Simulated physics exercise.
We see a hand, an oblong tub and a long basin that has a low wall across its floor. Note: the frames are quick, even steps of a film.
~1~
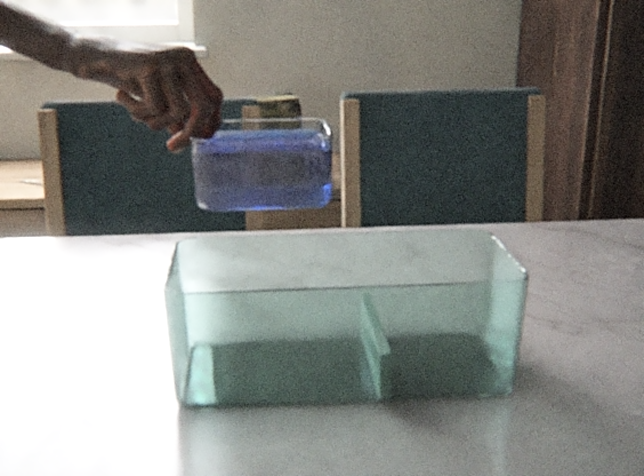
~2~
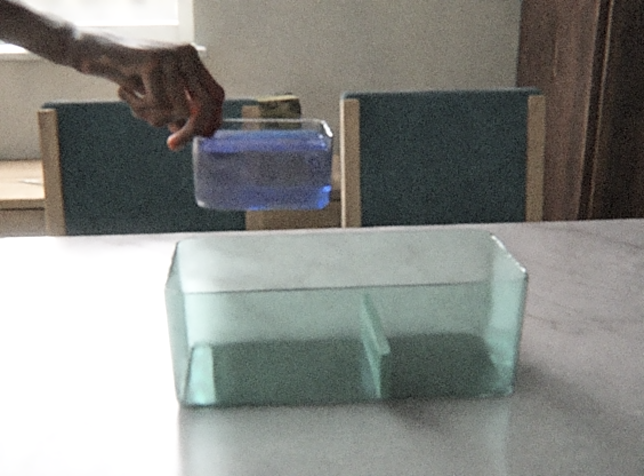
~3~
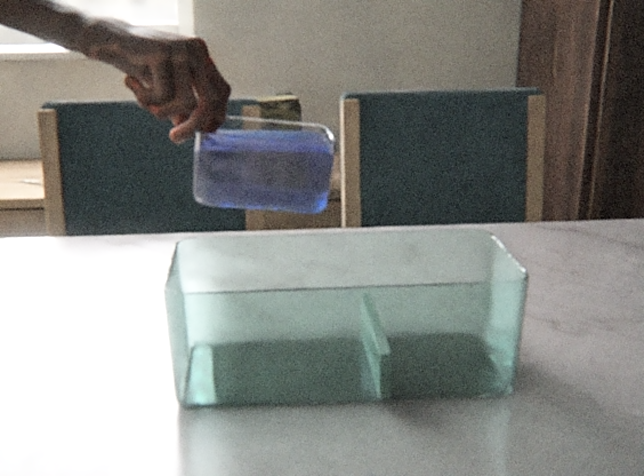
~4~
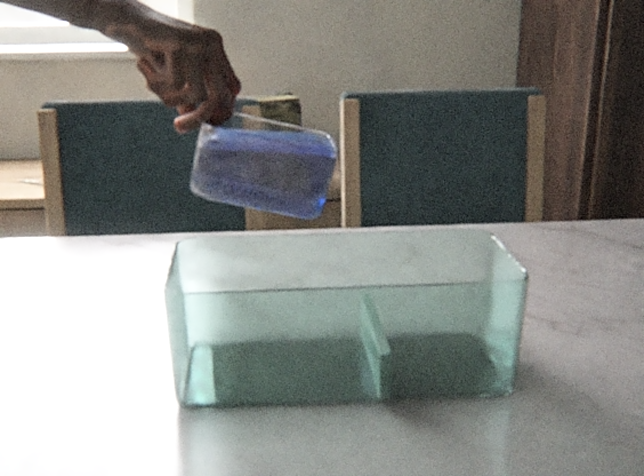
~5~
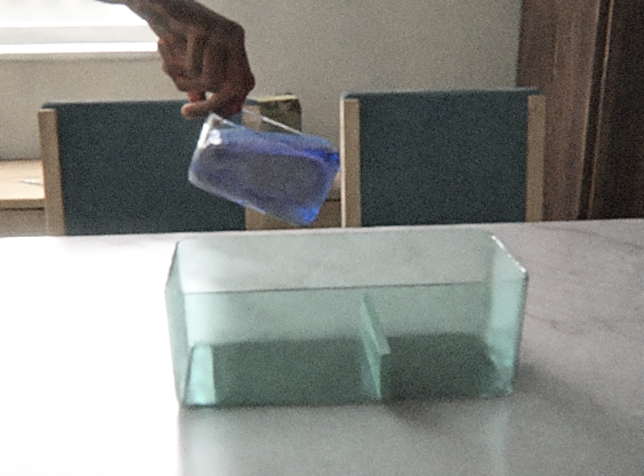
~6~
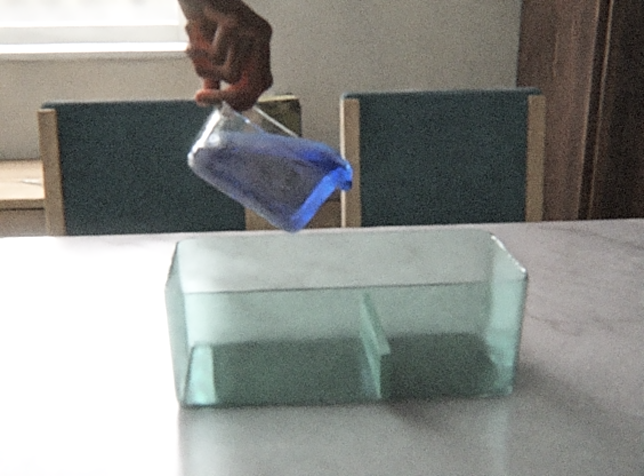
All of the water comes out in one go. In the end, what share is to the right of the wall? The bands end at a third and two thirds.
The share that settles right of the wall is one third to two thirds, as I see it.
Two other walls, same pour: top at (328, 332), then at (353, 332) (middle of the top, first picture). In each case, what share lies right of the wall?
About 85 % and 75 %.
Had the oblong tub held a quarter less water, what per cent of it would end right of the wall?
About 35 in a hundred.
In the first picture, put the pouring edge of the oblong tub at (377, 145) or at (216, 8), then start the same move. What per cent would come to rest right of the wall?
It would come to near 80 per cent, and then near 5 per cent.
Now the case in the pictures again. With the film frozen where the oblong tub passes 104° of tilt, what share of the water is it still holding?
It works out to close to 15 percent.
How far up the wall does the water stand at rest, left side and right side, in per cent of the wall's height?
The left reaches some 20 %, the right about 30 %.
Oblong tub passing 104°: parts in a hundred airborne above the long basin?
About 20 per cent.
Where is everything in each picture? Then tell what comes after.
In the first frame, it leans 0°; its right rim is at (328, 130); the water meets the walls at (198, 141) and (325, 137); the long basin's rim runs from (170, 266) to (508, 254); the wall's top is at (375, 323).
In the second frame, it leans 2°; its right rim is at (329, 132); the water meets the walls at (198, 140) and (326, 138).
In the third frame, it leans 6°; its right rim is at (331, 137); the water meets the walls at (200, 138) and (327, 140).
In the fourth frame, it leans 14°; its right rim is at (334, 146); the water meets the walls at (202, 138) and (332, 142).
In the fifth frame, it leans 24°; its right rim is at (335, 158); the water meets the walls at (202, 140) and (336, 150); 2 per cent is over the edge.
In the sixth frame, it leans 36°; its right rim is at (334, 173); the water meets the walls at (201, 140) and (331, 157); 8 per cent is over the edge.
A moment on, the oblong tub is tipped right over and 13 per cent is still to pour, 21 is left of the wall and 44 right of it.
Next, the oblong tub is tipped right over and 1 per cent is still to pour, 43 is left of the wall and 53 right of it.
Then the oblong tub is tipped right over and 0 per cent is still to pour, 45 is left of the wall and 53 right of it.
Later the oblong tub is tipped right over and 0 per cent is still to pour, 45 is left of the wall and 54 right of it.
Finally, 45 per cent lies left of the wall, 54 right of it and 1 outside.
